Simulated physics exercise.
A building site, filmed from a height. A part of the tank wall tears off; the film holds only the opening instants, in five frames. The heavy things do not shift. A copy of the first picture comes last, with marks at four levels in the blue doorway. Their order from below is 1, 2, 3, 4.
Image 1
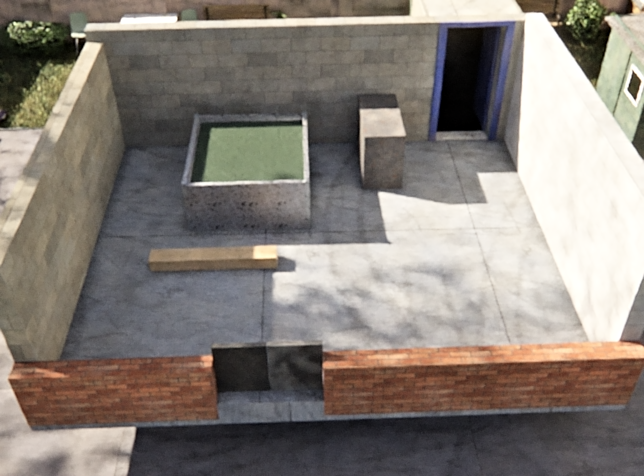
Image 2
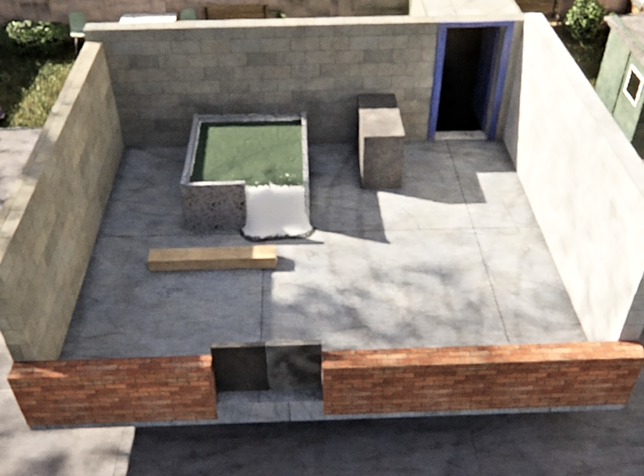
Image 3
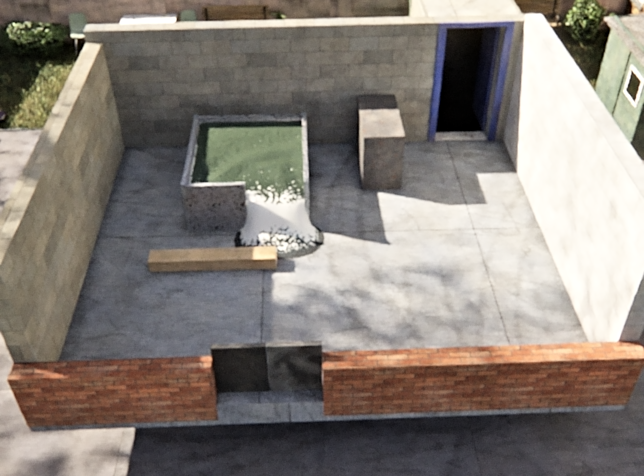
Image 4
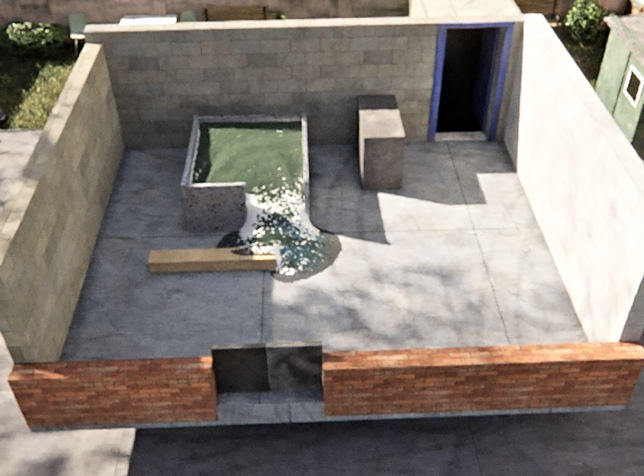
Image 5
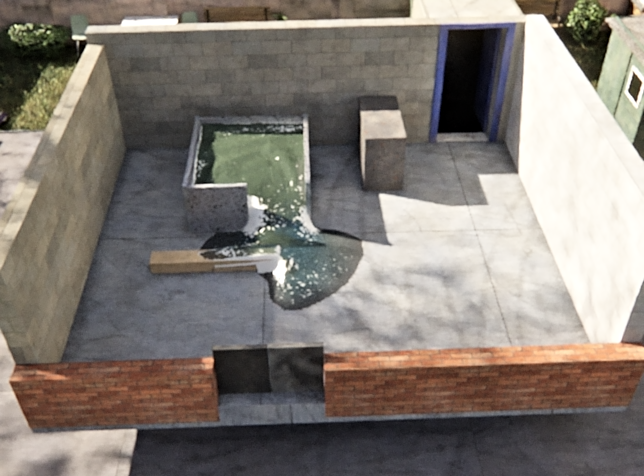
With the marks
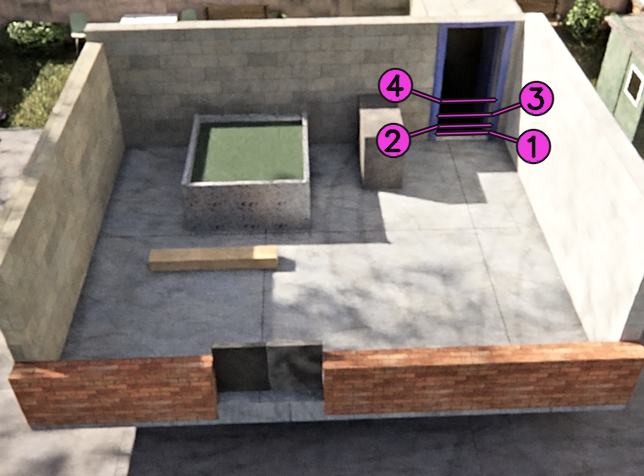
In the video, green water rests in a raised tank inside a walled concrete yard, then pours out through an opening at its front right corner, foaming and spreading across the floor around the end of a wooden beam.
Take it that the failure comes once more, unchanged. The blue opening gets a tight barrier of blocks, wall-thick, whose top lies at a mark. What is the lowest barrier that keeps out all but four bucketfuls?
Choose 1.
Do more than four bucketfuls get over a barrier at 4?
No, not at all.
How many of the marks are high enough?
All of the four.
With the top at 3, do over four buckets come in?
No, that is safe.
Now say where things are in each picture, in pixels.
Water in the tank at rest, its middle at (249, 151); foot of the blue doorway at (462, 140); shut gate at (268, 350).
Water covers 1 % of the ground and shows as far out as (309, 231).
Water covers 2 % of the ground and shows as far out as (254, 256).
Water covers 4 % of the ground and shows as far out as (298, 276).
Water covers 8 % of the ground and shows as far out as (304, 303).
On the marked copy, 1 at (463, 133); 2 at (464, 125); 3 at (465, 115); 4 at (467, 100); from the bottom up 1, 2, 3, 4.
With 1, nothing gets over.
With 2, nothing gets over.
With 3, nothing gets over.
With 4, nothing gets over.
